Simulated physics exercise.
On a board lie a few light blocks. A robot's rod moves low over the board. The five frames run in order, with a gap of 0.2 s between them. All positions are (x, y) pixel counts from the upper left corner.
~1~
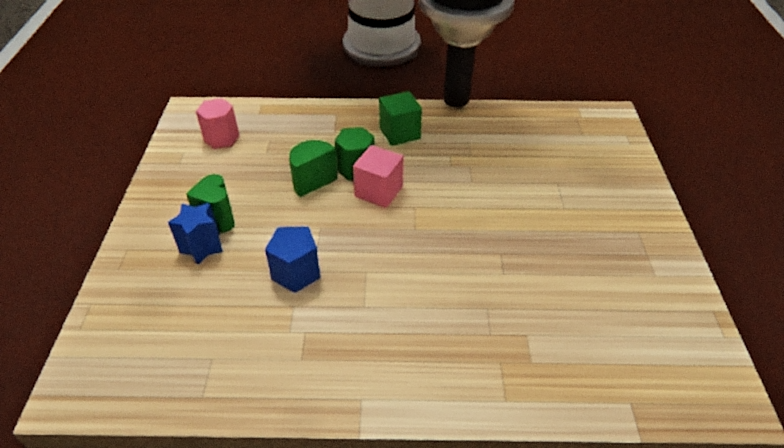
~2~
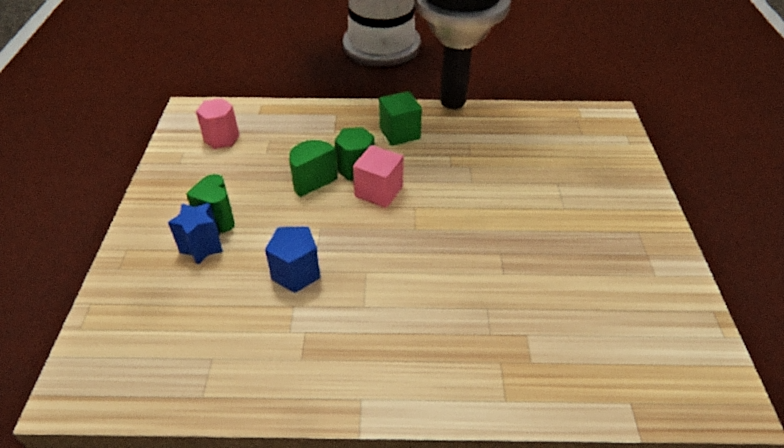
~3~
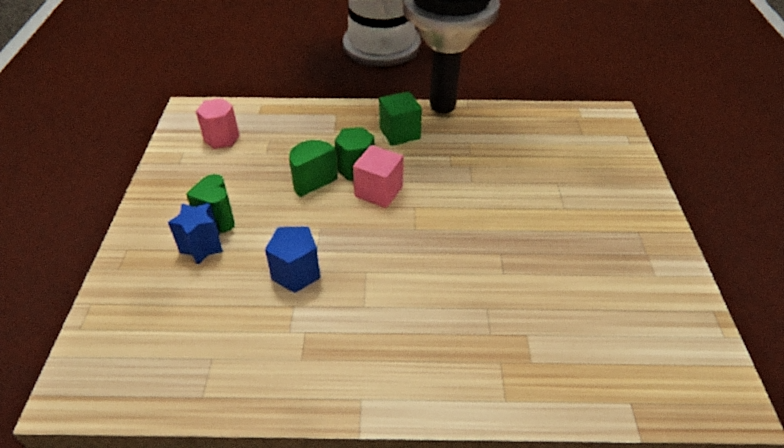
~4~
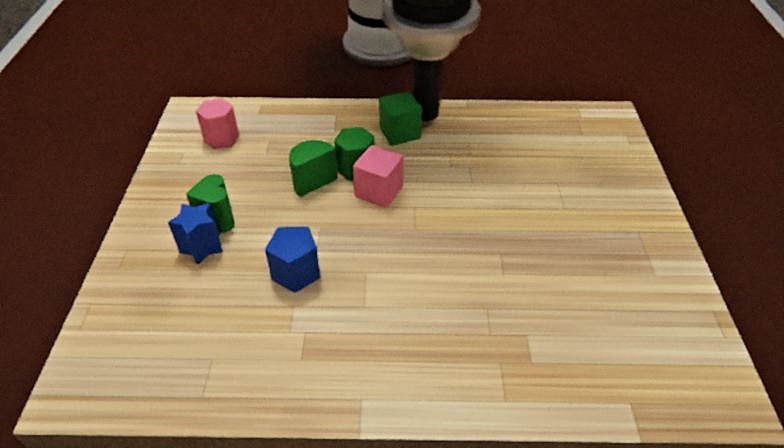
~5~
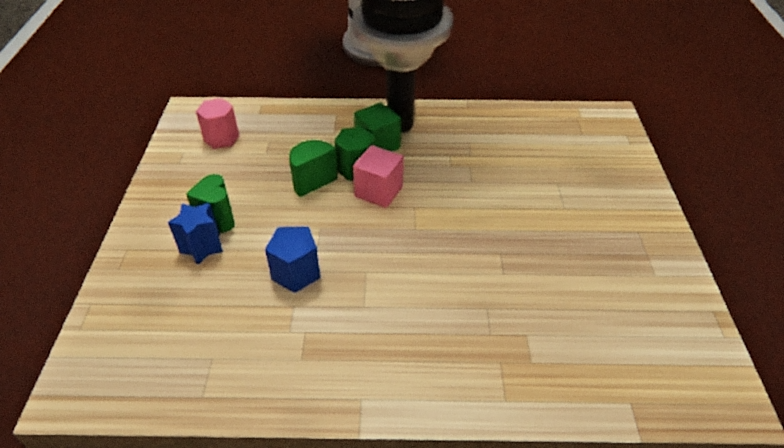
Robot rod moving left along the board's far edge and nudging a green cube toward a green hexagonal block near other blocks.
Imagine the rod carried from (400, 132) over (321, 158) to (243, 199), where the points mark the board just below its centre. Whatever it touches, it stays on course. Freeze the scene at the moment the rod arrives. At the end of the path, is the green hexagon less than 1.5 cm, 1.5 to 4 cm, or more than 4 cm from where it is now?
The best fit is over 4 cm.
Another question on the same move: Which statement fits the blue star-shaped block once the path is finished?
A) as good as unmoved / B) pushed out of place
The answer is A.
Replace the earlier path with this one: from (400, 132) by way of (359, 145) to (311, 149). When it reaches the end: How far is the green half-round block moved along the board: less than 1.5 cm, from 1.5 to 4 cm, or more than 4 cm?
Offset: 1.5 to 4 cm.
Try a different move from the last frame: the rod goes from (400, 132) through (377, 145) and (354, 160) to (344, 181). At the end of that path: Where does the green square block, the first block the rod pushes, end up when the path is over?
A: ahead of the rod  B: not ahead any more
Choice A: Ahead of the rod.
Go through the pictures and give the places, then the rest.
In the first frame, rod tip at (456, 101); block tops, blue star-shaped block at (192, 216); green heart block at (209, 189); green half-round block at (309, 151); green hexagon at (354, 138); green square block at (400, 103).
In the second frame, rod at (453, 102); blocks unchanged.
In the third frame, rod at (443, 107); blocks unchanged.
In the fourth frame, rod at (425, 114); blocks unchanged.
In the fifth frame, rod at (400, 125); blue star-shaped block at (192, 216); green heart block at (209, 189); green half-round block at (309, 151); green hexagon at (354, 138); green square block at (377, 115).
What follows on the original path. One third of the way, rod at (346, 141); green half-round block at (295, 161), turned 60° clockwise; green hexagon at (336, 161), turned 40° anticlockwise; green square block at (330, 137), turned 45° anticlockwise.
Two thirds of the way, rod at (294, 163); green half-round block at (276, 182), turned 100° clockwise; green hexagon at (334, 175), turned 85° anticlockwise; green square block at (301, 161), turned 90° anticlockwise.
At the end, rod at (242, 191); blue star-shaped block in place; green heart block in place; green half-round block at (275, 183), turned 105° clockwise; green hexagon at (334, 176), turned 85° anticlockwise; green square block at (301, 162), turned 95° anticlockwise.
